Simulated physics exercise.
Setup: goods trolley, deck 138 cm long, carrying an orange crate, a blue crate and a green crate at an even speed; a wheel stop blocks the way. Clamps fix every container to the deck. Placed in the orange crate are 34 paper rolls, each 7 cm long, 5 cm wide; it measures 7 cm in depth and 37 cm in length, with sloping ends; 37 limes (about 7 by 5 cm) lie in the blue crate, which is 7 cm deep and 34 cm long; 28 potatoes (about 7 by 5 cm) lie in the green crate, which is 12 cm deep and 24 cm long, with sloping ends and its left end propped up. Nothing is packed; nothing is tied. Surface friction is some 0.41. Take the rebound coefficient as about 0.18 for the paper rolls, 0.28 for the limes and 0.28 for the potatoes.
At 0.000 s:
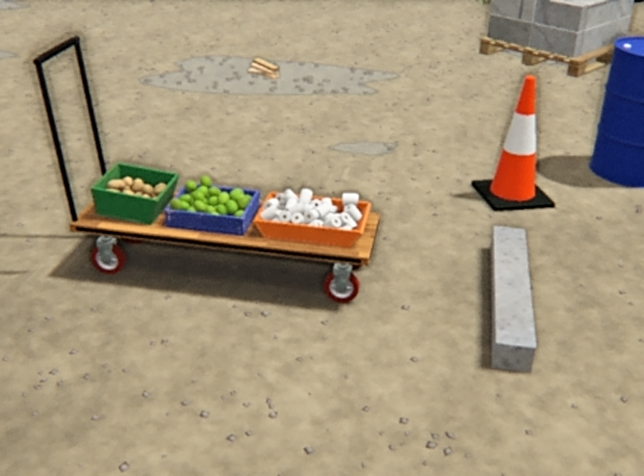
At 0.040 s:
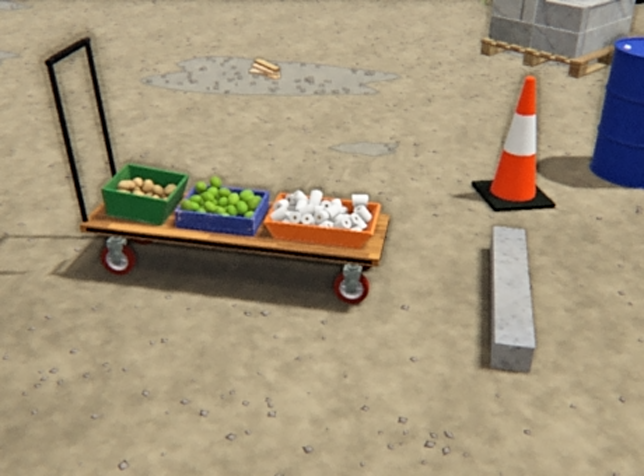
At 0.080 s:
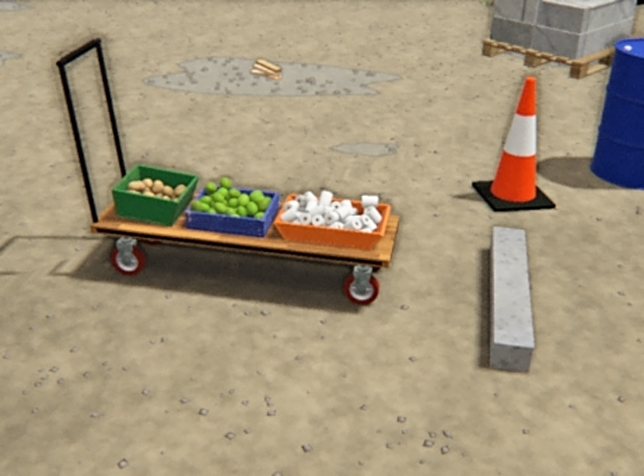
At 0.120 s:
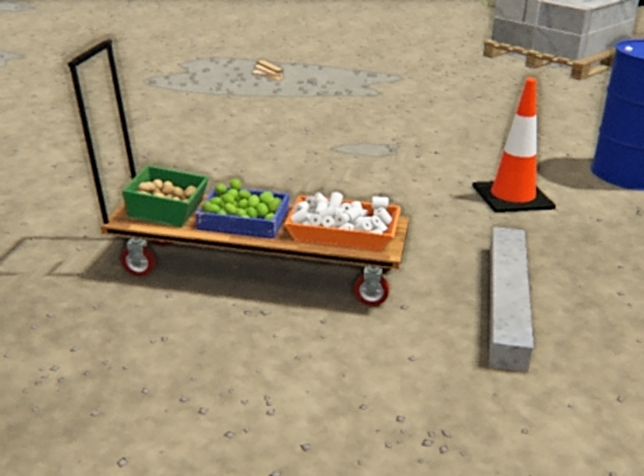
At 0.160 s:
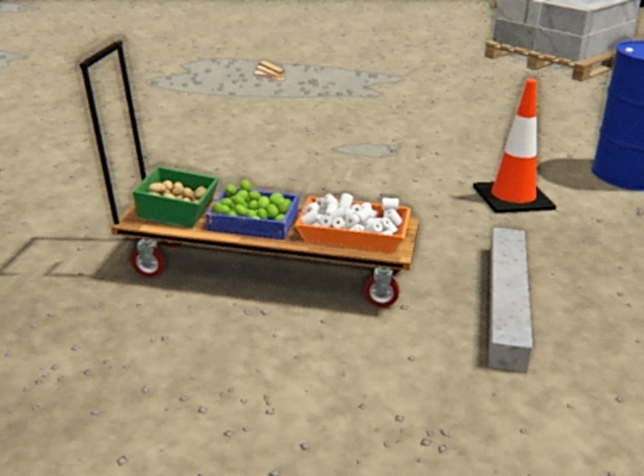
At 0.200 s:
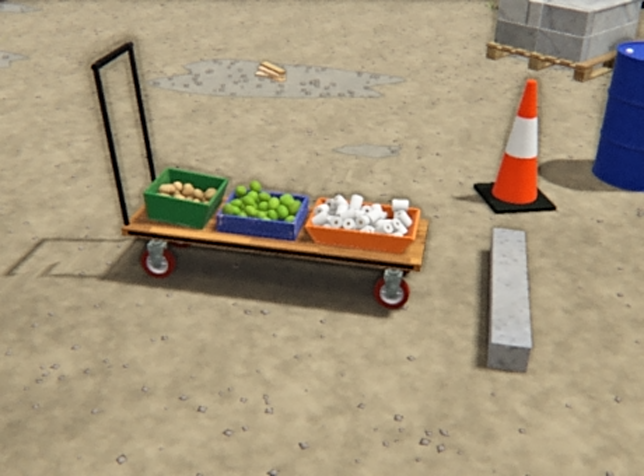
At first, a wooden-decked trolley carrying a green crate of brownish items, a blue crate of green round items and an orange crate of white rolls stands left of a concrete block. It then rolls steadily a short way right, narrowing the gap, with every crate keeping its place and load.
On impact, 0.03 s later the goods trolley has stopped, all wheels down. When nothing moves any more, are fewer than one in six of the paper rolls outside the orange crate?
Below a sixth.
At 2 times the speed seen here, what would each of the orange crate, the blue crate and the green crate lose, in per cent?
In that case the orange crate sheds 40 per cent, the blue crate 10 per cent and the green crate 0 per cent.
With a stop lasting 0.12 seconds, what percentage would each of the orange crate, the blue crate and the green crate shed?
In that case orange crate 0, blue crate 0 and green crate 0 per cent.
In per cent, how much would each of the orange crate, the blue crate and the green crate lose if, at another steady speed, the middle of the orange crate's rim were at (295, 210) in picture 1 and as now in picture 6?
Result - orange crate: 10 per cent; blue crate: 0 per cent; green crate: 0 per cent.
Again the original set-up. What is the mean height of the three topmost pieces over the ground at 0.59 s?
Around 40 cm high.
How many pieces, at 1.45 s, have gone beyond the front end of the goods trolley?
Count: Approx. 1.
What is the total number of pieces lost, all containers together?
About 1 in total.
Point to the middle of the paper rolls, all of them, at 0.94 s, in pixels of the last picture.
Their middle is around (460, 234).
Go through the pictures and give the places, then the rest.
In the first picture (we follow the rim corner now nearest the camera; the camera moves round a little), orange crate at (360, 231); green crate at (155, 200); 60 cm still to roll; nothing out yet.
In the second picture, orange crate at (371, 233); green crate at (165, 200); 55 cm still to roll.
In the third picture, orange crate at (381, 234); green crate at (176, 201); 51 cm still to roll.
In the fourth picture, orange crate at (391, 235); green crate at (186, 202); 46 cm still to roll.
In the fifth picture, orange crate at (402, 236); green crate at (197, 203); 41 cm still to roll.
In the sixth picture, orange crate at (412, 238); green crate at (207, 204); 36 cm still to roll; nothing out yet.
After 0.49 s, the wheels strike.
After 0.59 s, 0 of 34 out of the orange crate, 0 of 37 out of the blue crate and 0 of 28 out of the green crate.
After 0.71 s, 1 of 34 out of the orange crate, 0 of 37 out of the blue crate and 0 of 28 out of the green crate.
After 0.94 s, 1 of 34 out of the orange crate, 0 of 37 out of the blue crate and 0 of 28 out of the green crate.
When it is over (at 1.45 s), 1 of 34 out of the orange crate, 0 of 37 out of the blue crate and 0 of 28 out of the green crate. Asked share, 1 of 34, 3 per cent.
